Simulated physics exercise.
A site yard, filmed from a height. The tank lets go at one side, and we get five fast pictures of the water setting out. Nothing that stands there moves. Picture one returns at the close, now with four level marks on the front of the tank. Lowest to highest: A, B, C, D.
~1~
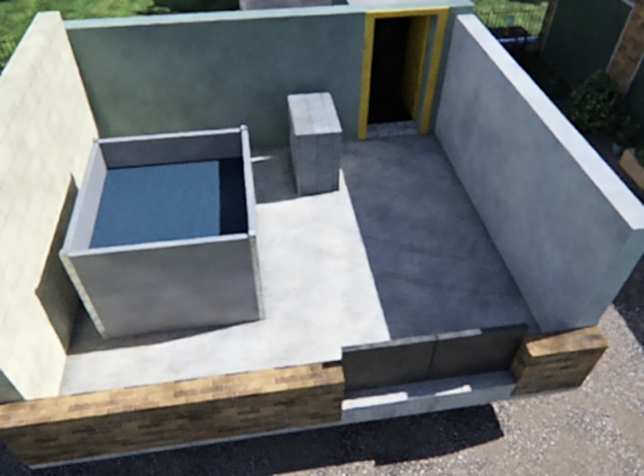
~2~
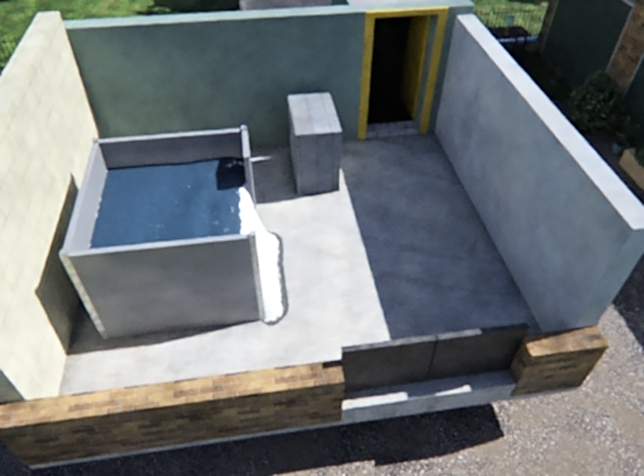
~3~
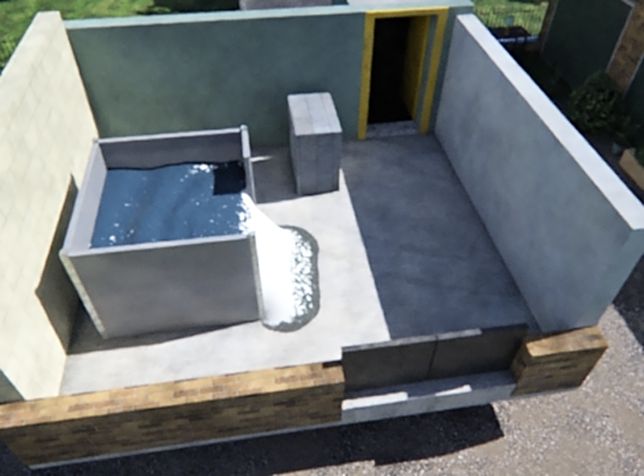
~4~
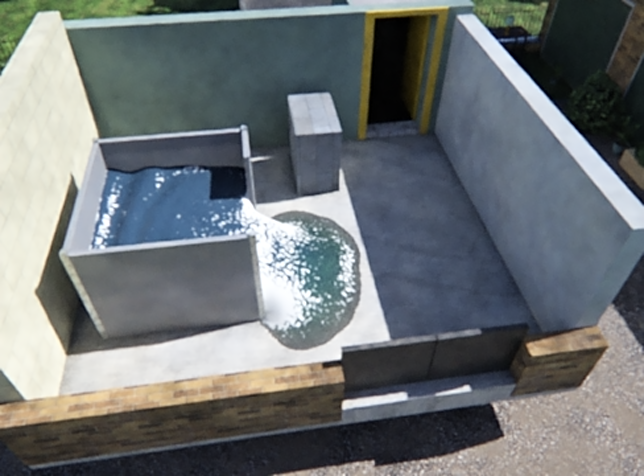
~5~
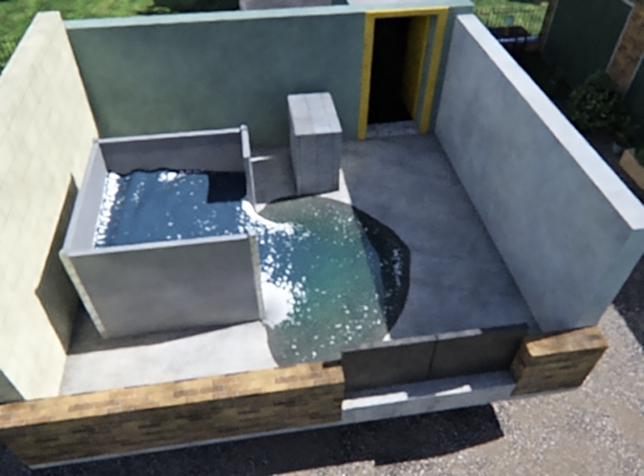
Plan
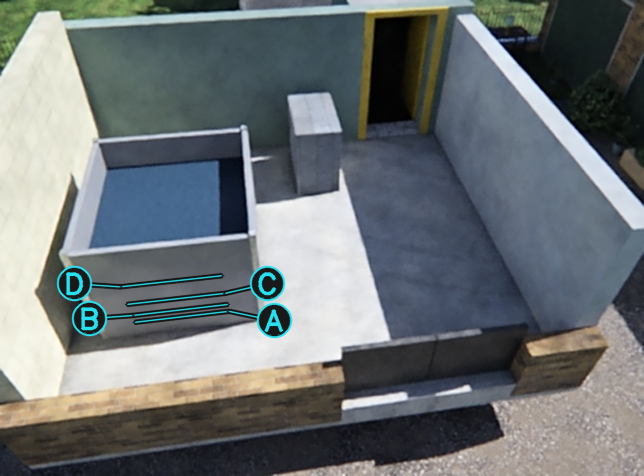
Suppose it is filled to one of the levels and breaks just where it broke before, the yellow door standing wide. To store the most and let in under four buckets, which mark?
It is B.
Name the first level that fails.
The answer is C.
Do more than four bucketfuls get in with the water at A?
No, not at all.
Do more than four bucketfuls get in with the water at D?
Yes, that goes wrong.
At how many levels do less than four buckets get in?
Two of them.
In cyan, A at (182, 316); B at (180, 309); C at (176, 298); D at (171, 281); from the bottom up A, B, C, D.
For level A, nothing gets over.
For level B, a bucket or two gets in.
For level C, about 10 bucketfuls get in.
For level D, dozens of bucketfuls pour in.
